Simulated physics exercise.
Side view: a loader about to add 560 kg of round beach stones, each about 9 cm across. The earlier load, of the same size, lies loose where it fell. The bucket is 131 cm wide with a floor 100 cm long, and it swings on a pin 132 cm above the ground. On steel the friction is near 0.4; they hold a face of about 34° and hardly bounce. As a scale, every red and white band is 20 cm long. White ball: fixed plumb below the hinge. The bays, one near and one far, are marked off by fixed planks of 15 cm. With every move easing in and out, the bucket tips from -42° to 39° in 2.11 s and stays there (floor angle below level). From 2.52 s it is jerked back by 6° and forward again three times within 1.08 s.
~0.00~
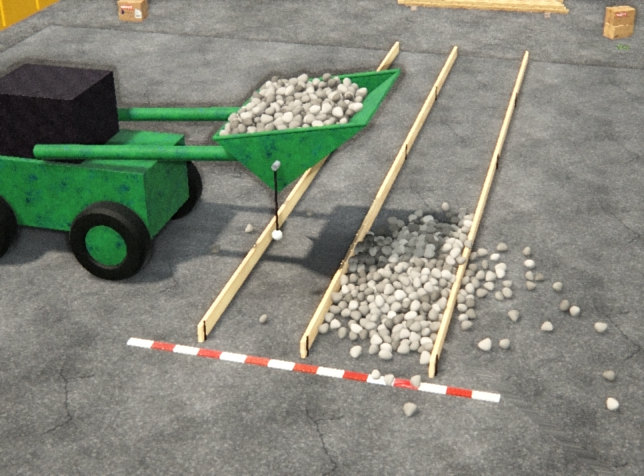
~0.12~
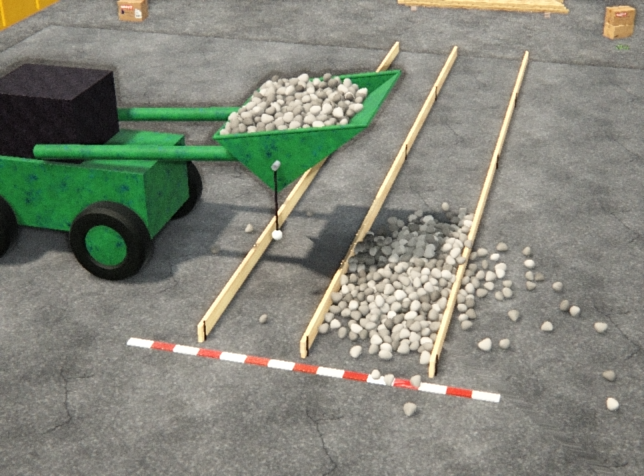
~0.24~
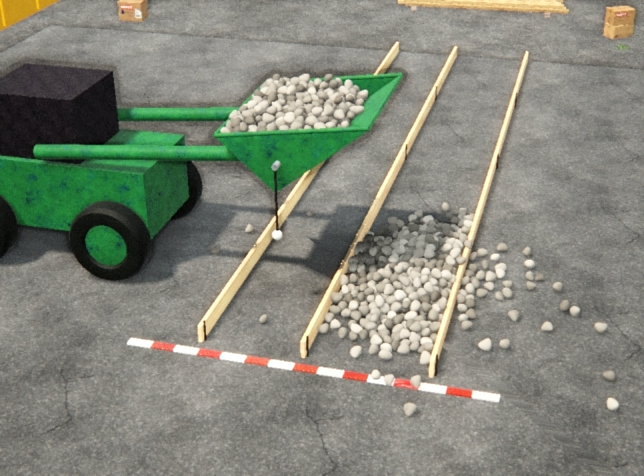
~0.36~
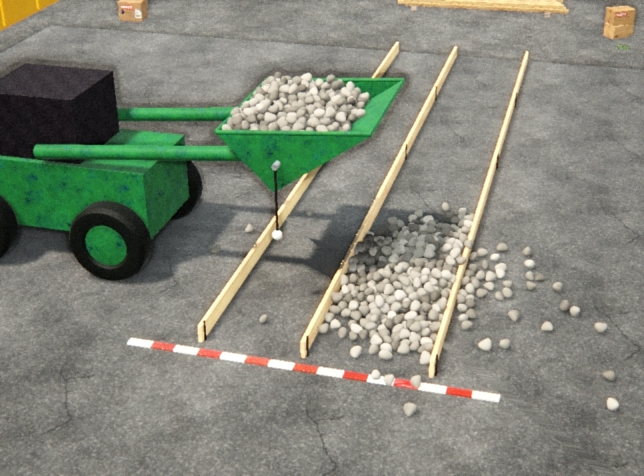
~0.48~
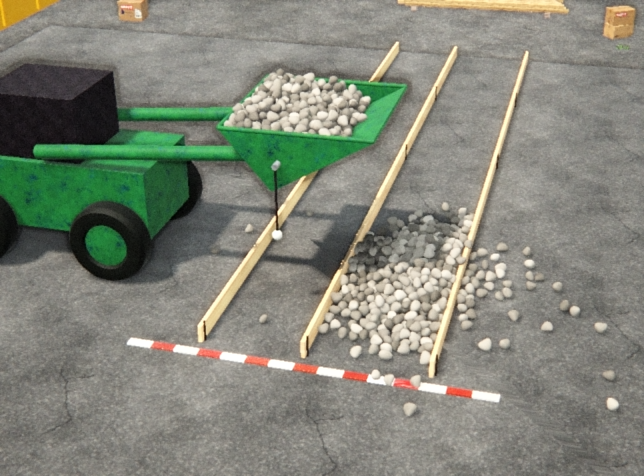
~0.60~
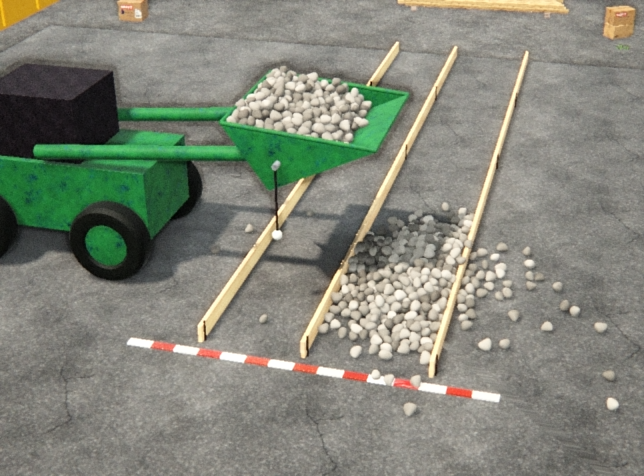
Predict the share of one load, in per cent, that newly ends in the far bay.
My estimate is 77 per cent.
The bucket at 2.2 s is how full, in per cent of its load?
Around 20 in a hundred.
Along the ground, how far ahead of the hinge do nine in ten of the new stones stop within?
Roughly 160 cm ahead of it.
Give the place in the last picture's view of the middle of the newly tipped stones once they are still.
Roughly at pixel (409, 261).
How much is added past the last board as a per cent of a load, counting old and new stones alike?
Around 20 per cent of a load, I'd say.
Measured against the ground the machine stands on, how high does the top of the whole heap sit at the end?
It sits around 46 centimetres higher than that ground.
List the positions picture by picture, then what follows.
Lip at (366, 124), floor tilted -42°, highest stones at (316, 88). The earlier load is highest near (425, 250), 29 cm above ground level, 93 % in the far bay, 8 % past the last board, in the first frame.
The bucket is at -41°, its lip at (367, 125); the top of the load is at (316, 88); the stones move at 0.1 m/s on average, in the second frame.
The bucket is at -39°, its lip at (369, 129); the top of the load is at (316, 86); the stones move at 0.1 m/s on average, in the third frame.
The bucket is at -36°, its lip at (371, 134); the top of the load is at (296, 85); the stones move at 0.2 m/s on average, in the fourth frame.
The bucket is at -31°, its lip at (374, 142); the top of the load is at (294, 82); the stones move at 0.2 m/s on average, in the fifth frame.
The bucket is at -26°, its lip at (377, 151); the top of the load is at (277, 82); the stones move at 0.2 m/s on average, in the sixth frame.
After 1.6 s the floor is at 26°; in per cent of one load, 95 in the bucket, 98 in the far bay, 8 past the last board; the foremost stones are at (575, 325).
After 2.2 s the floor is at 39°; in per cent of one load, 20 in the bucket, 170 in the far bay, 10 past the last board; the foremost stones are at (575, 325).
After 4.1 s the floor is at 39°; in per cent of one load, 0 in the bucket, 4 in the near bay, 170 in the far bay, 27 past the last board; the foremost stones are at (579, 318).
After 6.8 s the floor is at 39°; in per cent of one load, 0 in the bucket, 4 in the near bay, 170 in the far bay, 27 past the last board; the foremost stones are at (579, 318). Net gain in the far bay, 77.
